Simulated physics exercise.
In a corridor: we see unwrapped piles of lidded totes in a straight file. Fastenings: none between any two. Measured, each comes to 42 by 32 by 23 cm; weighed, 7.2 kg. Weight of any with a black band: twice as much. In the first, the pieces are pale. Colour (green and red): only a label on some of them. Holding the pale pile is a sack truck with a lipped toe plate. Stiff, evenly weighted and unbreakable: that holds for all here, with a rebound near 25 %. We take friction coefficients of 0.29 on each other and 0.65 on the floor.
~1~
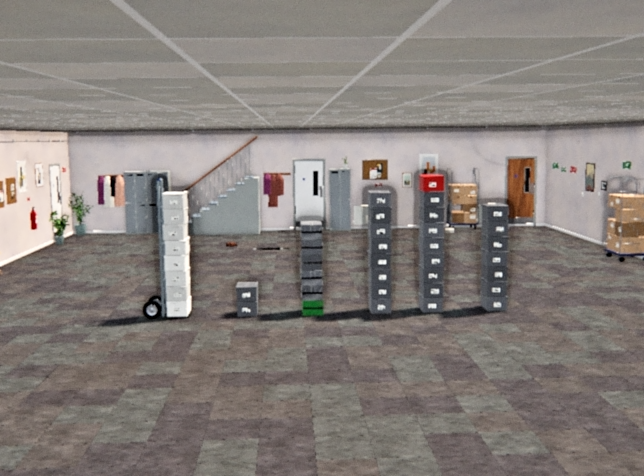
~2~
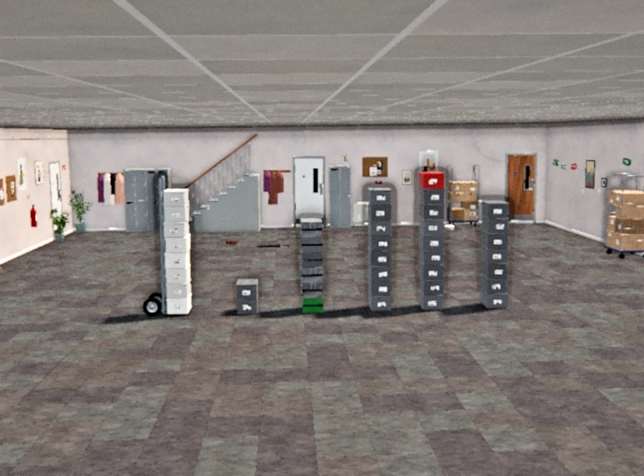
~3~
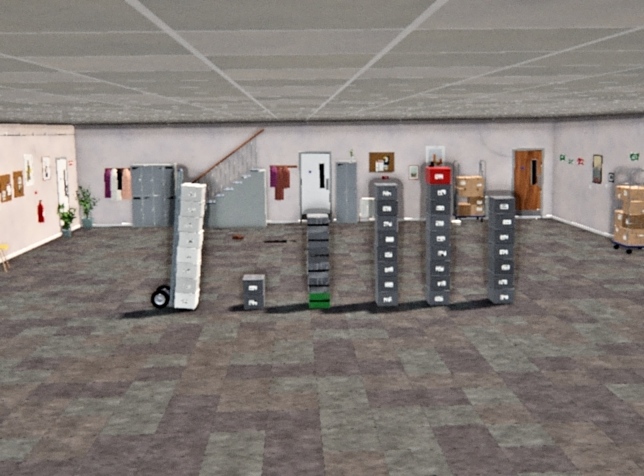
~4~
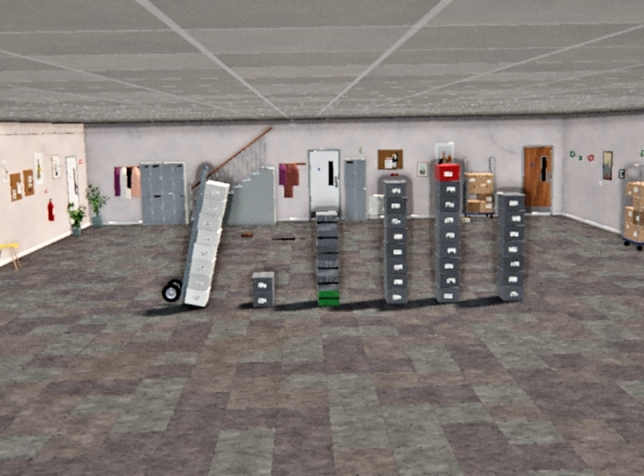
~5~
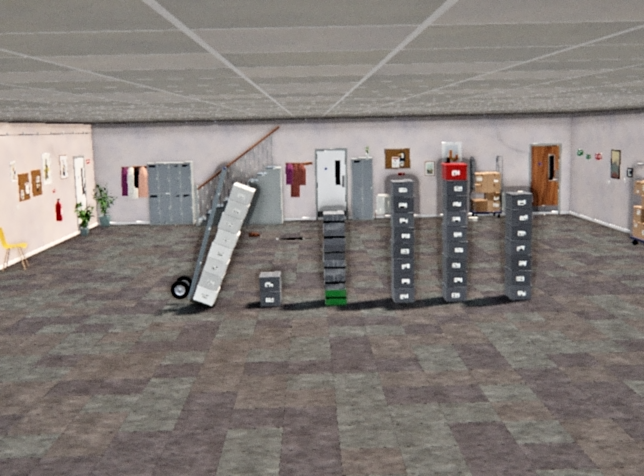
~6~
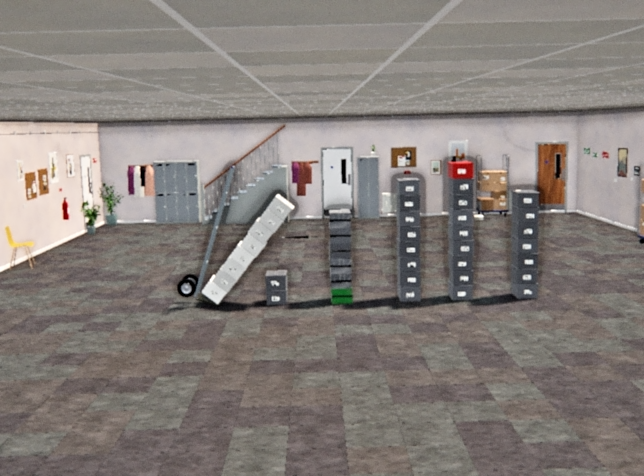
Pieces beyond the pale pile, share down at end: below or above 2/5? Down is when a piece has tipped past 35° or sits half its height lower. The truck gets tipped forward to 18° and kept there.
Below 2/5.
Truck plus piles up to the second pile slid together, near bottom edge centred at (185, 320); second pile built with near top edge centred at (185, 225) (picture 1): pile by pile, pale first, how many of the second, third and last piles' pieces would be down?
Counts down - second: 5; third: 0; last: 0.
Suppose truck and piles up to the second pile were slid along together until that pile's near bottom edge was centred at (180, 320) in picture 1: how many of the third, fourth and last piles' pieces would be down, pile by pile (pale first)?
After that shift, the third pile would have 0 down, the fourth 0 and the last 0.
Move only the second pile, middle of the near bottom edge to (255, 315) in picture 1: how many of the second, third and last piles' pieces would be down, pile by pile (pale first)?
Pile tally - second: 0, third: 0, last: 0.
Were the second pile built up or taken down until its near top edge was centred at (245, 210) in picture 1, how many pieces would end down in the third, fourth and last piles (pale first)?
Pile by pile that makes third 5, fourth 7, last 6.
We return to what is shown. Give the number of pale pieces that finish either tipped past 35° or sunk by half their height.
8.
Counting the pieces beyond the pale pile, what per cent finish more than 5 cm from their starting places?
Result: 5 per cent.
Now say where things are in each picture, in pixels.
In the first frame (pixels give the middle of a visible side; the camera pans a little), truck frame (159, 208) 0° forward; red tote (434, 184); green tote (313, 308); none of the others has stirred.
In the second frame, truck frame (161, 205) 1° forward; red tote (434, 181).
In the third frame, truck frame (177, 199) 6° forward, top of the pale pile leaning 6°; red tote (441, 176); none of the others has stirred.
In the fourth frame, truck frame (200, 196) 12° forward, top of the pale pile leaning 13°; red tote (450, 173); none of the others has stirred.
In the fifth frame, truck frame (217, 195) 17° forward, top of the pale pile leaning 22°; red tote (457, 172); none of the others has stirred.
In the sixth frame, truck frame (224, 194) 18° forward, top of the pale pile leaning 39°; red tote (463, 171); green tote (342, 296); none of the others has stirred.
Then, 0.14 s past the last view, 8 of the pale pile down; none of the 32 other totes down.
Then, 0.38 s past the last view, 8 of the pale pile down; none of the 32 other totes down, 6 disturbed.
In the end, 8 of the pale pile down; none of the 32 other totes down, 6 disturbed; red tote unmoved; green tote unmoved. That is 0 per cent. From the last view, middles, red tote near (460, 170), green tote near (342, 293).
